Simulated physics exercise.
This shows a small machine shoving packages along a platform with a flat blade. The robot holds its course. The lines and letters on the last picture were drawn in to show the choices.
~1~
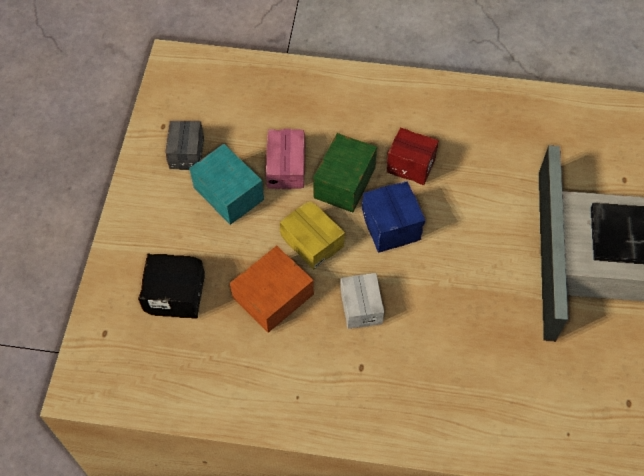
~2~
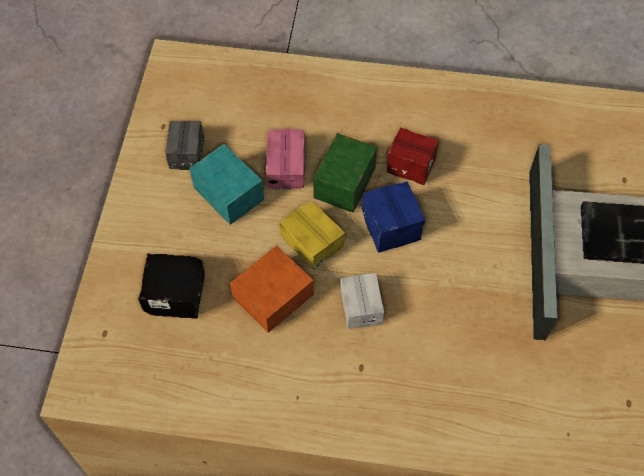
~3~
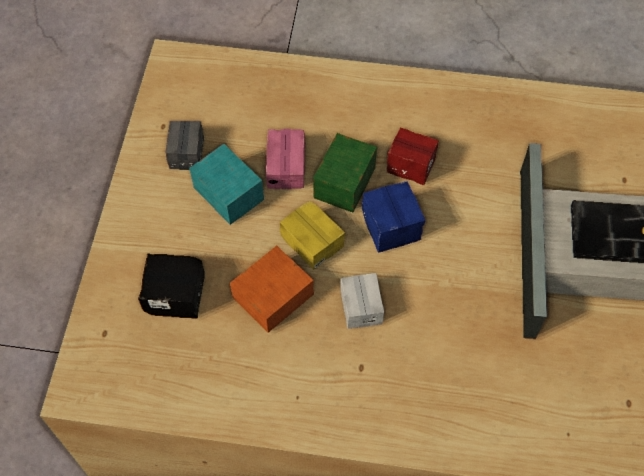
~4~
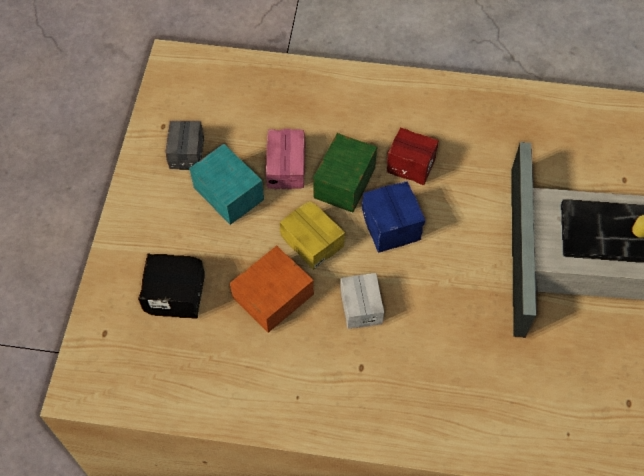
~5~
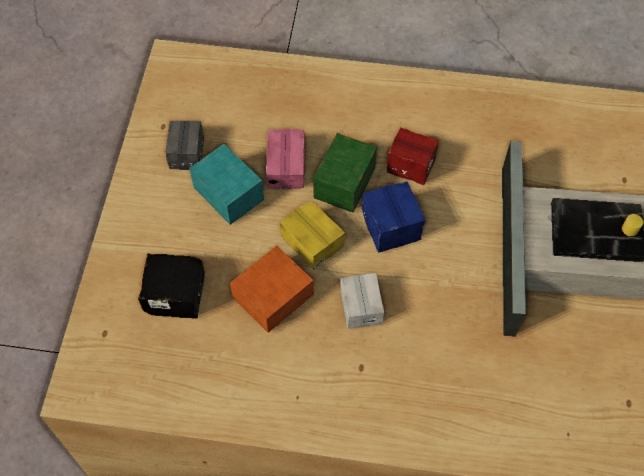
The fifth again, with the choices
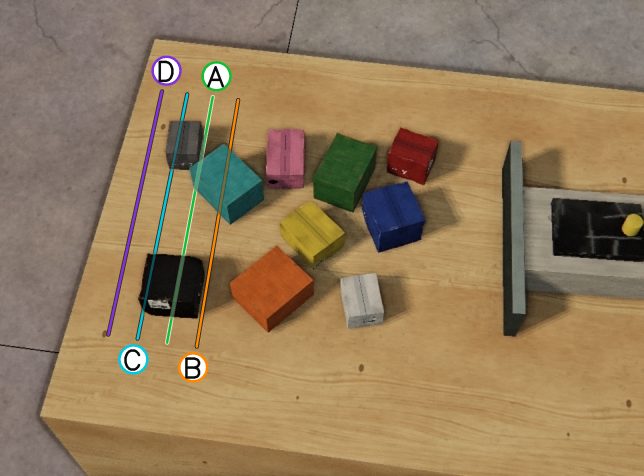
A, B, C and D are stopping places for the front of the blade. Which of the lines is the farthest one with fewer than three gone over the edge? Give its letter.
At B, and not beyond.
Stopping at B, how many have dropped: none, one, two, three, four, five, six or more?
One.
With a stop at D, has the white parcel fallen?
No.
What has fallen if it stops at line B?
The grey parcel goes over.
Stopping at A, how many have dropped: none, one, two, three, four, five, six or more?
By then, three.
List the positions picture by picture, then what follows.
The first frame shows yellow box (312, 234); black box (173, 286); turquoise crate (227, 184).
The second frame shows robot (621, 232); white parcel (362, 301).
The third frame shows robot (611, 231); green crate (345, 173).
The fourth frame shows robot (601, 230); blue parcel (392, 217).
The fifth frame shows robot (591, 229); grey parcel (185, 145); yellow box (312, 234); black box (173, 286).
On the marked copy, A at (192, 210); B at (219, 214); C at (164, 207); D at (137, 204).
Taking B. A third of the way, robot (481, 215); red box (383, 153); green crate (336, 173).
Two thirds of the way, robot (373, 202); grey parcel (168, 146); pink box (203, 133).
When it is over, robot (290, 192); grey parcel over the edge; pink box (131, 121); one fallen.
As for the rest, A drops three; C drops five; D drops six.
